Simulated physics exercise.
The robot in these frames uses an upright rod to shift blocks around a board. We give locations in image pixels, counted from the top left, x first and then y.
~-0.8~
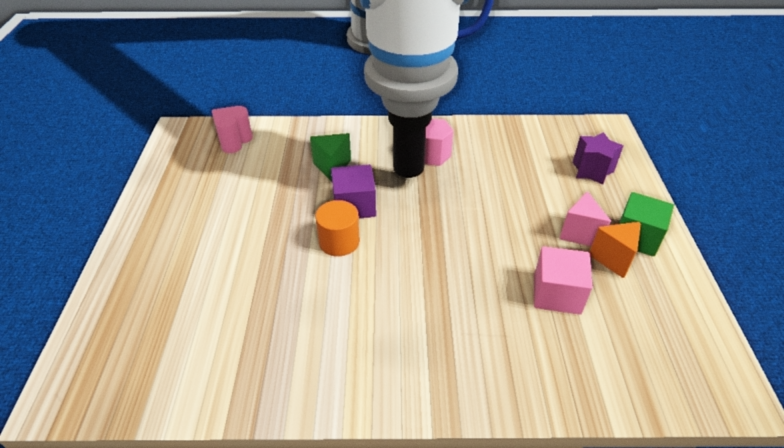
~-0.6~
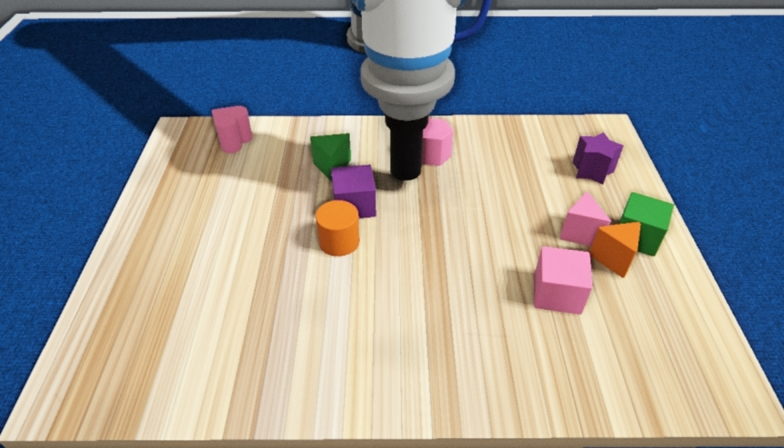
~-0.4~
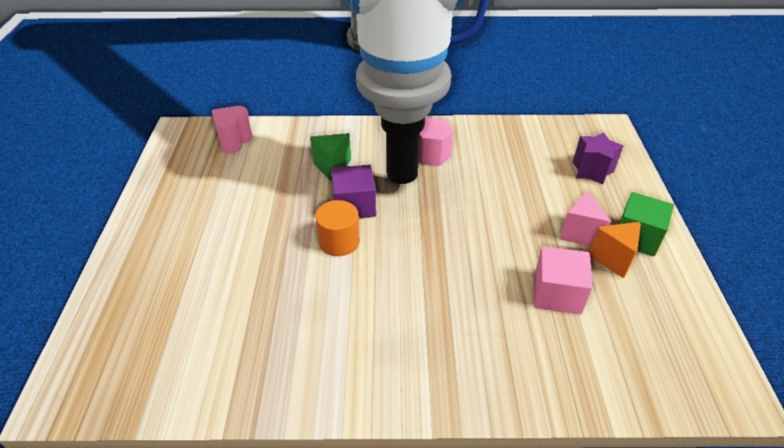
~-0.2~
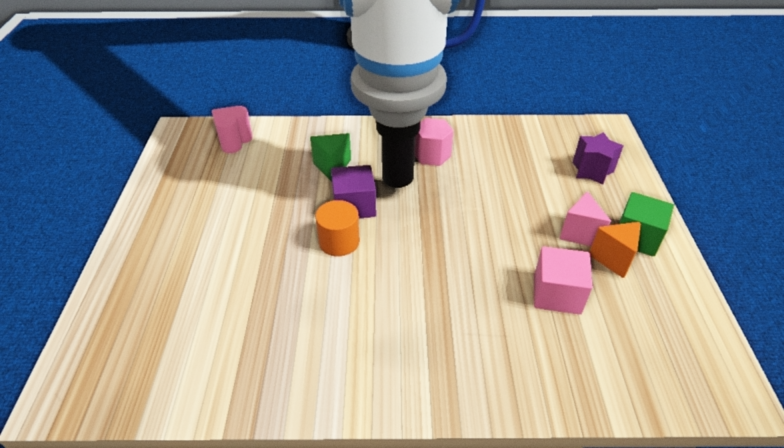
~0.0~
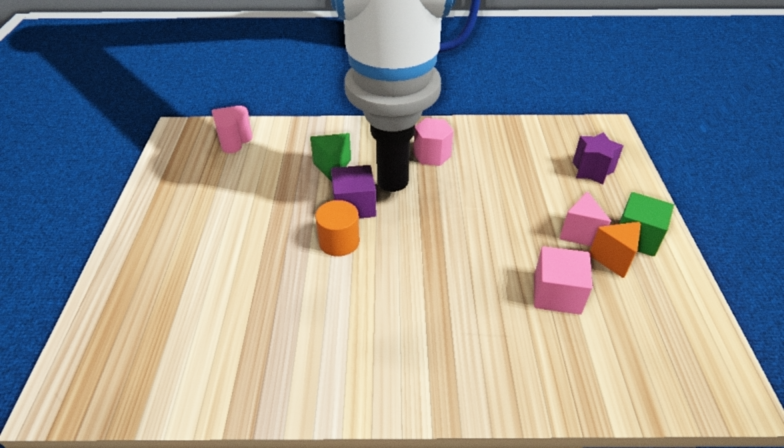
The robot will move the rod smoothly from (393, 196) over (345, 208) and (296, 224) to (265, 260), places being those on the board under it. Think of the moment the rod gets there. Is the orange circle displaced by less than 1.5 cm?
In short: Yes.
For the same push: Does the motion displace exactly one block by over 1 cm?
That would be a yes.
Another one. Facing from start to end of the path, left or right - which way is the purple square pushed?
Slides right.
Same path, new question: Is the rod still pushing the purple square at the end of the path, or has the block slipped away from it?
I'd say it has come free.
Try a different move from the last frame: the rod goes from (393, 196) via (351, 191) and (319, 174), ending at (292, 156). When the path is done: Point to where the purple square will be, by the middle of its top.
It should be at (322, 183) by then.
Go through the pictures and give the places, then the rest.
Rod tip at (409, 168); block tops, orange circle at (337, 214); purple square at (353, 178), in the first frame.
Rod at (406, 171); blocks unchanged, in the second frame.
Rod at (402, 175); blocks unchanged, in the third frame.
Rod at (398, 178); blocks unchanged, in the fourth frame.
Rod at (393, 182); orange circle at (337, 214); purple square at (353, 178), in the fifth frame.
What follows on the original path. One third of the way, rod at (343, 194); purple square at (307, 193), turned 15° anticlockwise.
Two thirds of the way, rod at (293, 210); purple square at (254, 211), turned 20° anticlockwise.
At the end, rod at (261, 245); orange circle in place; purple square at (217, 230), turned 20° clockwise.
